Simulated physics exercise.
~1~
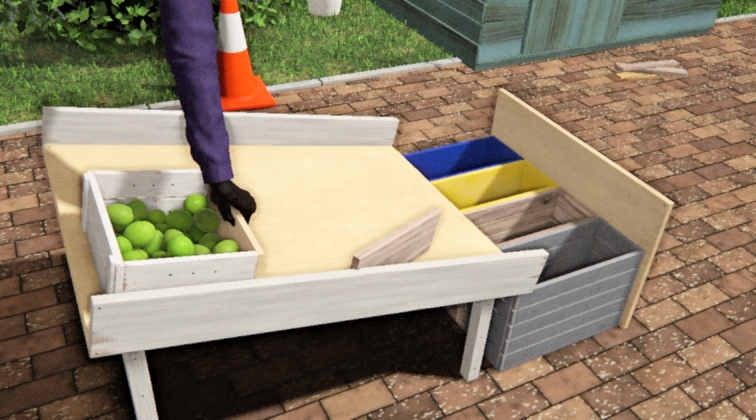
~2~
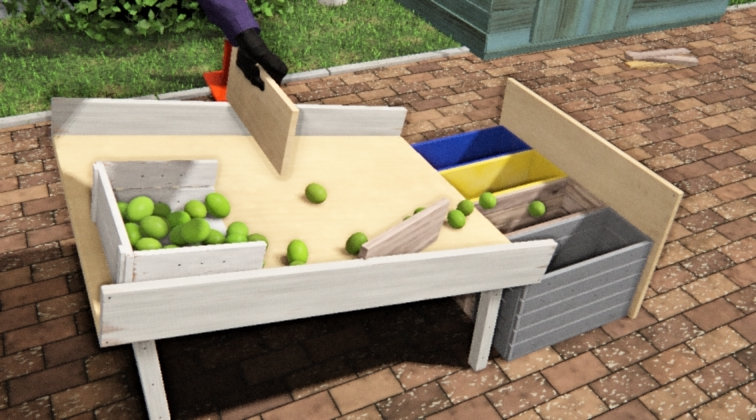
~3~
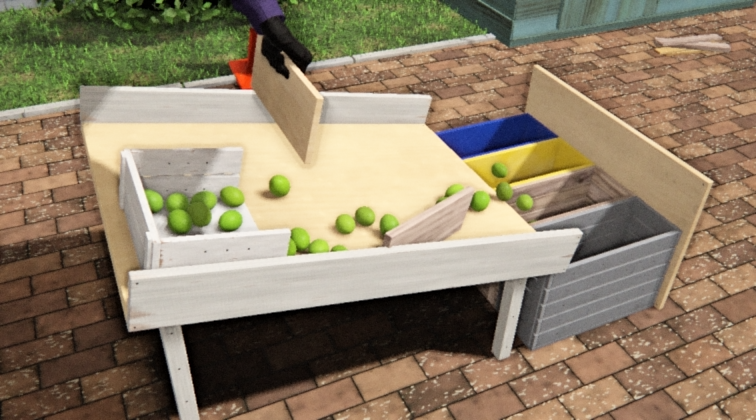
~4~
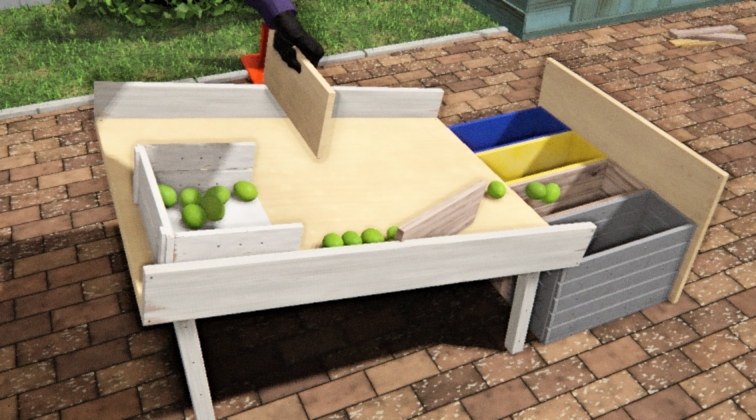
Green limes spilled from a white pen when a gloved hand lifted the gate, rolling down the sloping table past an angled board toward the coloured bins, with several dropping into the wooden one, while a few stayed in the pen and others gathered against the board.
